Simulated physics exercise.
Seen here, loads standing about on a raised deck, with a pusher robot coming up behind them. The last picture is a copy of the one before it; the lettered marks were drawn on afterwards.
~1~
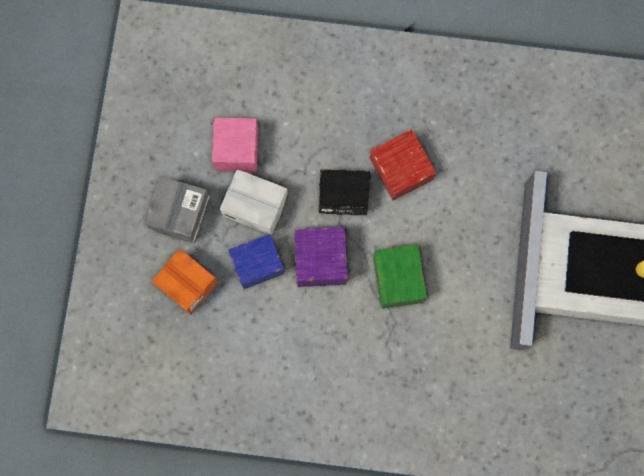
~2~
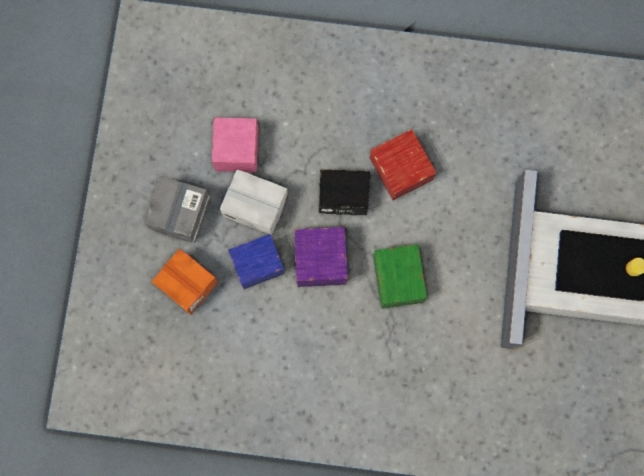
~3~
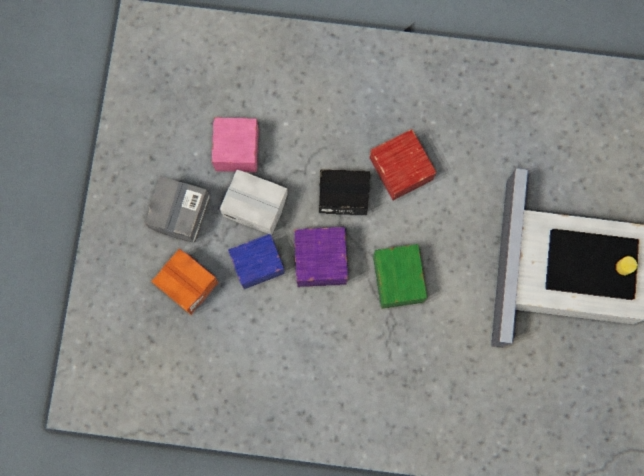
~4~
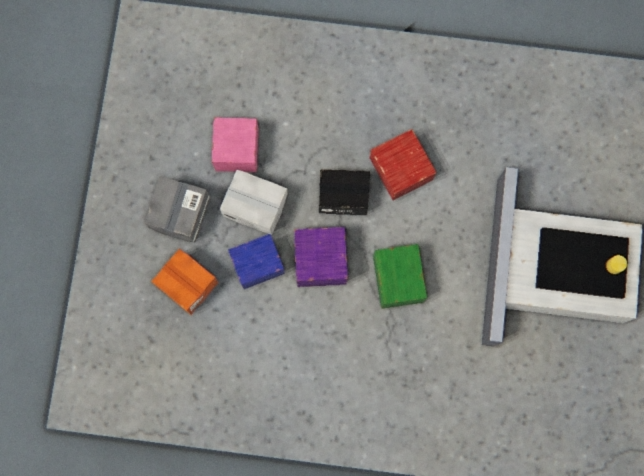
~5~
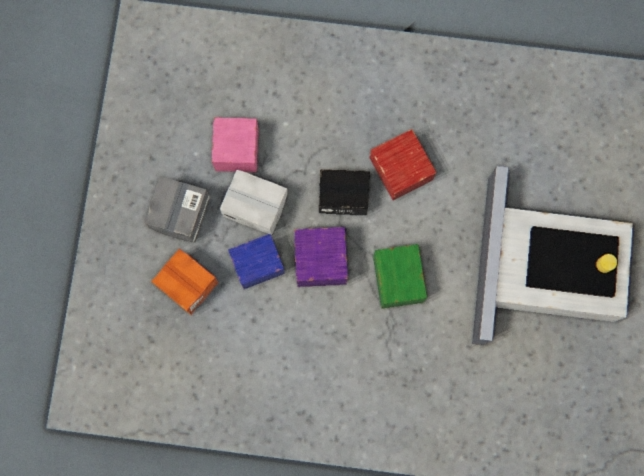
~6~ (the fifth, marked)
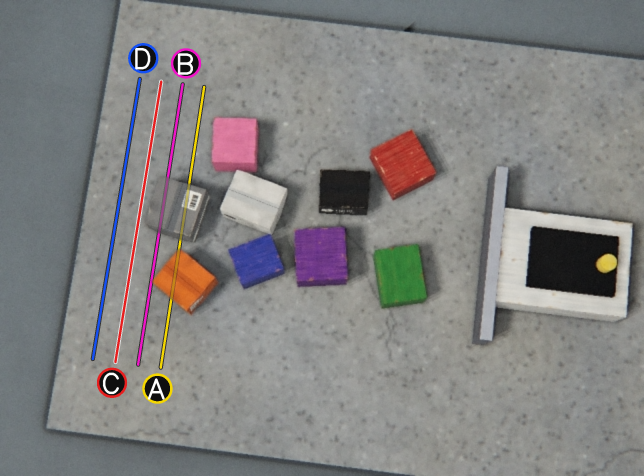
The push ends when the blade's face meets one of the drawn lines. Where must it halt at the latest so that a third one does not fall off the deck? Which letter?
No farther than B.
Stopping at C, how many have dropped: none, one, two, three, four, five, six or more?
In all, four.
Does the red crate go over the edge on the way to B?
By then, no.
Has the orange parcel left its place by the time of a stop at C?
Yes.
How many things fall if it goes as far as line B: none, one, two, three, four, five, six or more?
By then, two.
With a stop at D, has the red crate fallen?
No.
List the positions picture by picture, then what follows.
The first frame shows green crate (400, 277); purple crate (321, 258); red crate (402, 165).
The second frame shows robot (596, 264); orange parcel (186, 282).
The third frame shows robot (585, 263); grey parcel (178, 210).
The fourth frame shows robot (576, 262); white box (254, 202).
The fifth frame shows robot (566, 261); green crate (400, 277); purple crate (321, 258); red crate (402, 165).
On the marked copy, A at (183, 223); B at (161, 221); C at (139, 218); D at (117, 215).
With B. Early on, robot (444, 246); red crate (354, 145); blue crate (242, 257).
Further on, robot (324, 231); grey parcel (138, 190); blue crate (132, 240).
At the end, robot (229, 219); grey parcel over the edge; blue crate over the edge; two fallen.
As for the rest, A is within the limit but short; C drops four; D drops four.
